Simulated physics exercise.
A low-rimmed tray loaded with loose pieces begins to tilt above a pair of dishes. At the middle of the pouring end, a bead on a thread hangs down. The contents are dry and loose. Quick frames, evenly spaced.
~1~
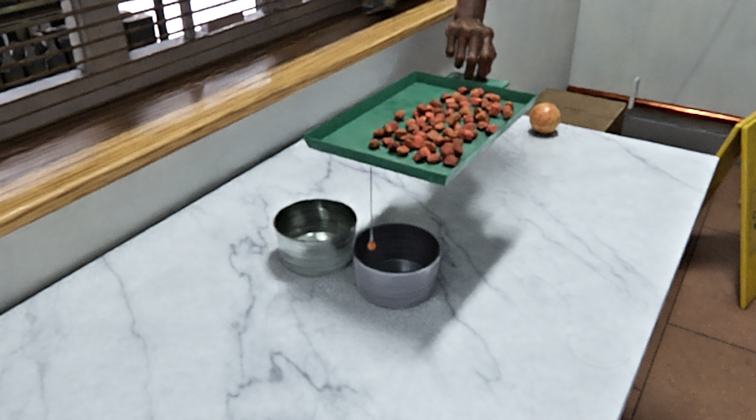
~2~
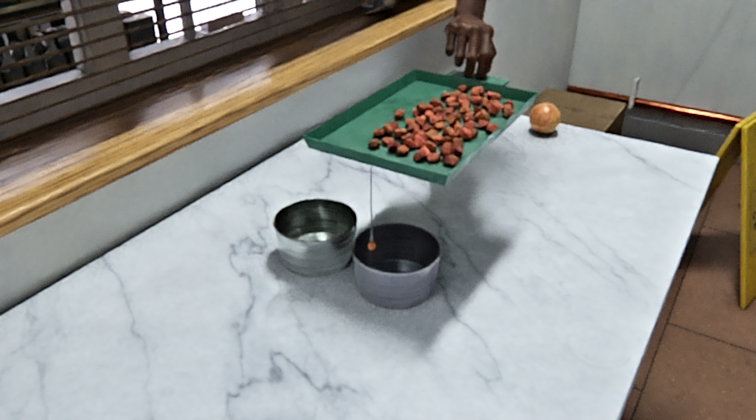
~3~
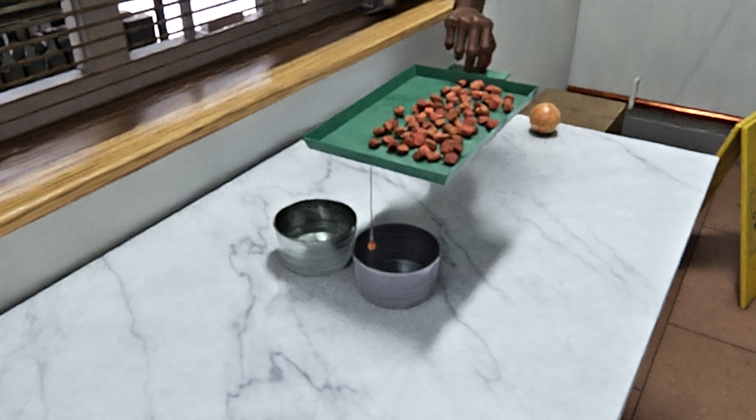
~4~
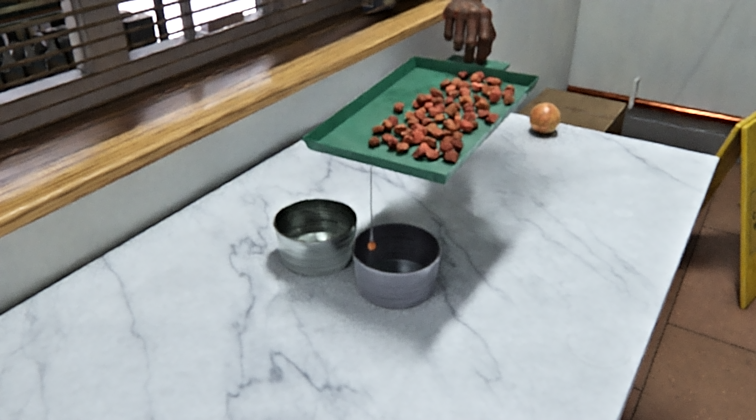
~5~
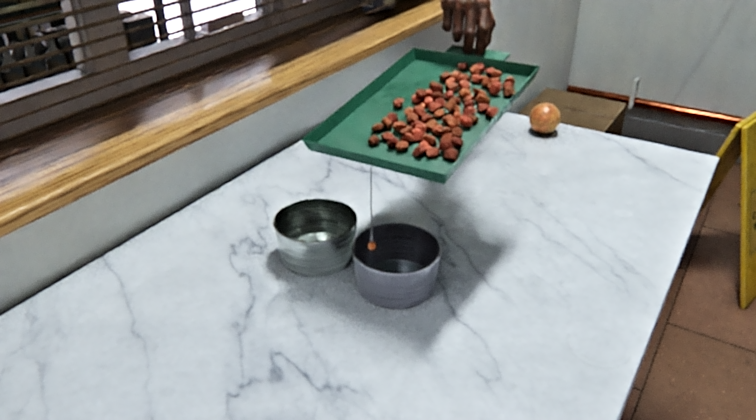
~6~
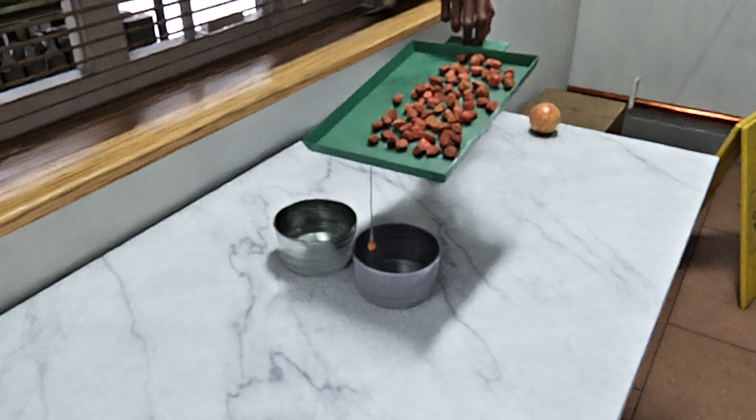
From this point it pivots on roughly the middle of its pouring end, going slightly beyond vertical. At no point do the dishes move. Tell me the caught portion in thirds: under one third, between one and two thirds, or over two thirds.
It comes to under one third.
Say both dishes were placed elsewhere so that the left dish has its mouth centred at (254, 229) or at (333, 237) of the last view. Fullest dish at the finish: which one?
One: The right-hand dish. Two: The left-hand dish.
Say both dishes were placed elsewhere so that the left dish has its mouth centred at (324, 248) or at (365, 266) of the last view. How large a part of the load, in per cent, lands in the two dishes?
You'd get 60 in a hundred the first time and 40 in a hundred the second.
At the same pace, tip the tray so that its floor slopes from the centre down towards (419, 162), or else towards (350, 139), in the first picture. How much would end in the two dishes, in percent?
First heading roughly 0 %, second roughly 50 %.
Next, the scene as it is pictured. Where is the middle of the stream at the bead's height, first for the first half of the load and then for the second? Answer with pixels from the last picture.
First near (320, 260), later near (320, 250).
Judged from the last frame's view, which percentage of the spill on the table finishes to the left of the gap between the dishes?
Some 80 %.
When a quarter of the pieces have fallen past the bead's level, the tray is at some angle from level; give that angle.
A tilt of roughly 75°.
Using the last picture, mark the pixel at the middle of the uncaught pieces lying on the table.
Check roughly (314, 314) and you'll find the middle.
Soon, tray tipped steeply; most on the tray; a small part in the air.
A while on, tray tipped right over; about half on the tray; about a third outside both; a small part in the air.
Towards the end, tray tipped past a quarter turn; a stray few in the left dish; nearly all outside both.
Finally, tray tipped past a quarter turn; none in the right dish; a stray few in the left dish; nearly all outside both.
